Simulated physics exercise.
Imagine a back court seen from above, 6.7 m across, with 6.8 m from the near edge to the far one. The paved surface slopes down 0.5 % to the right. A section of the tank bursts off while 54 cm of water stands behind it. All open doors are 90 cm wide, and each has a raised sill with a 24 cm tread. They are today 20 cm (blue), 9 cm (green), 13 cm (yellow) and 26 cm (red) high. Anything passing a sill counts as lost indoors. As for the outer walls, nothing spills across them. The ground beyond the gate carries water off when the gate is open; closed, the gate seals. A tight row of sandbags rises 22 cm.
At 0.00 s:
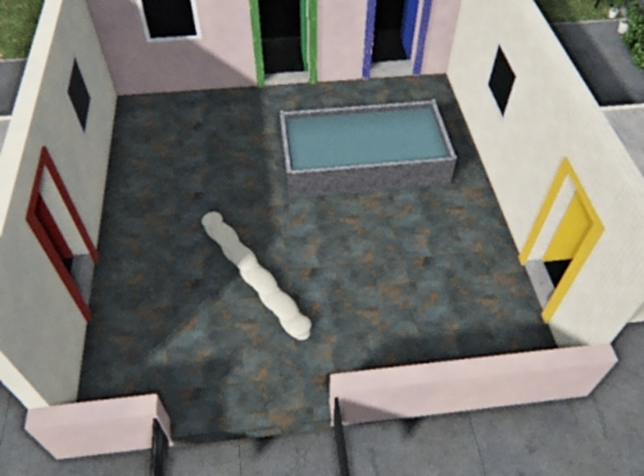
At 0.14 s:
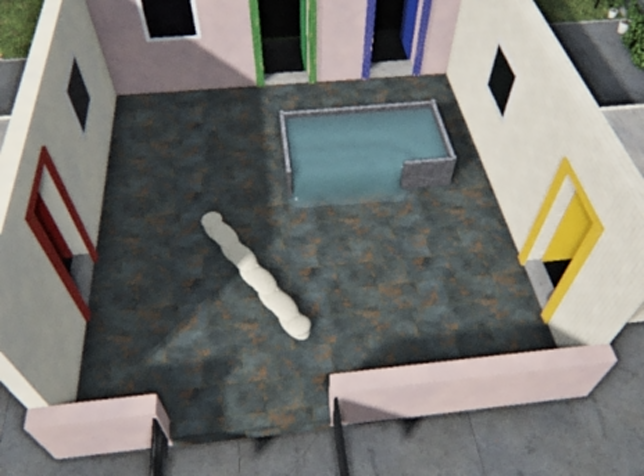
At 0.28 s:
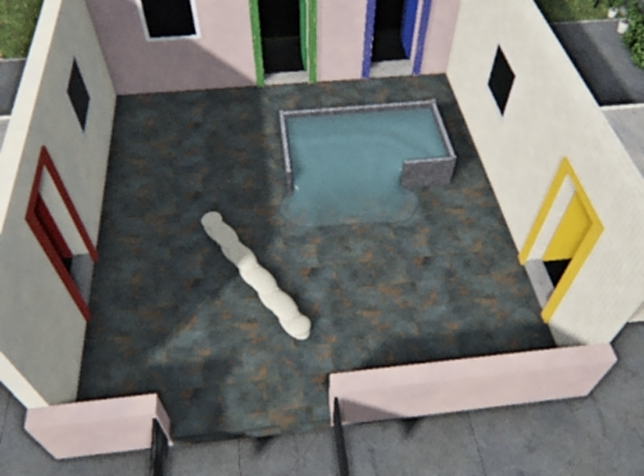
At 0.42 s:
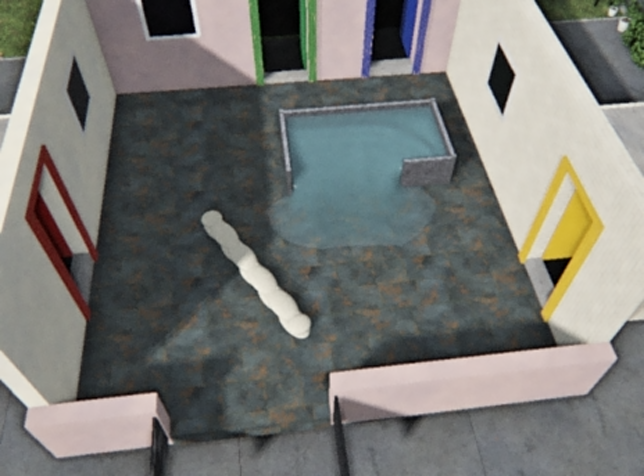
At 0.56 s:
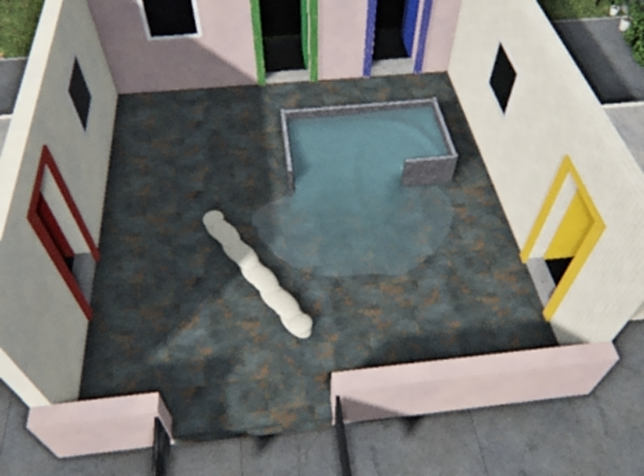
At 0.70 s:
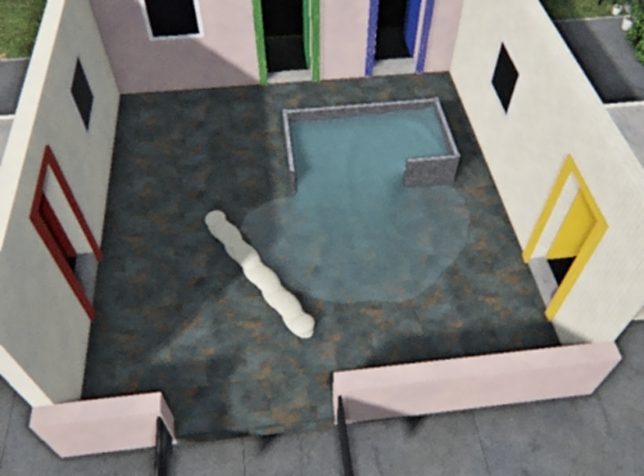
Water pours through a gap in the front wall of a raised rectangular tank in a walled courtyard, spreading across the dark paved floor in a widening rounded sheet that reaches beside a pale, lumpy barrier lying diagonally.
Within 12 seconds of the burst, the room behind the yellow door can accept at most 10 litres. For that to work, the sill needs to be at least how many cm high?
At least about 13.5 cm high.
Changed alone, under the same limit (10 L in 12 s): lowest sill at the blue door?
I'd raise blue to close to 6.0 cm.
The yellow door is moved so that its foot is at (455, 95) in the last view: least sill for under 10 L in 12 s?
Around 7.5 cm would do it.
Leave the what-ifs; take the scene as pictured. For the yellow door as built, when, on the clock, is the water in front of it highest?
The level tops out around 4.0 s.
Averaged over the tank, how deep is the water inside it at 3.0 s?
It averages near 16 cm.
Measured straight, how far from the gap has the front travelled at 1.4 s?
3.8 m.
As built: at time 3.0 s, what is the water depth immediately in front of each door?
Centimetres: Blue = 0, green = 0, yellow = 7, red = 0.
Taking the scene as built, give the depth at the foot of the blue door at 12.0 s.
Some 6.0 centimetres.
After 1.4 s water covers 25 % of the floor, deepest (26 cm) near (392, 393); it has not reached the yellow door.
After 3.0 s water covers 35 % of the floor, deepest (27 cm) near (546, 375); 7 cm at the yellow door, 0 litres in over its 13 cm sill.
After 12.0 s water covers 90 % of the floor, deepest (8 cm) near (514, 230); 6 cm at the yellow door, 10 litres in over its 13 cm sill.
At the yellow door as built, the water arrived by 1.7 s and peaked near 17 cm at 4.2 s.
With a sill of 11 cm, 22 litres would have come in within the 12 s; with 14.5 cm, 6 litres. So under 10 litres takes about 13.5 cm.
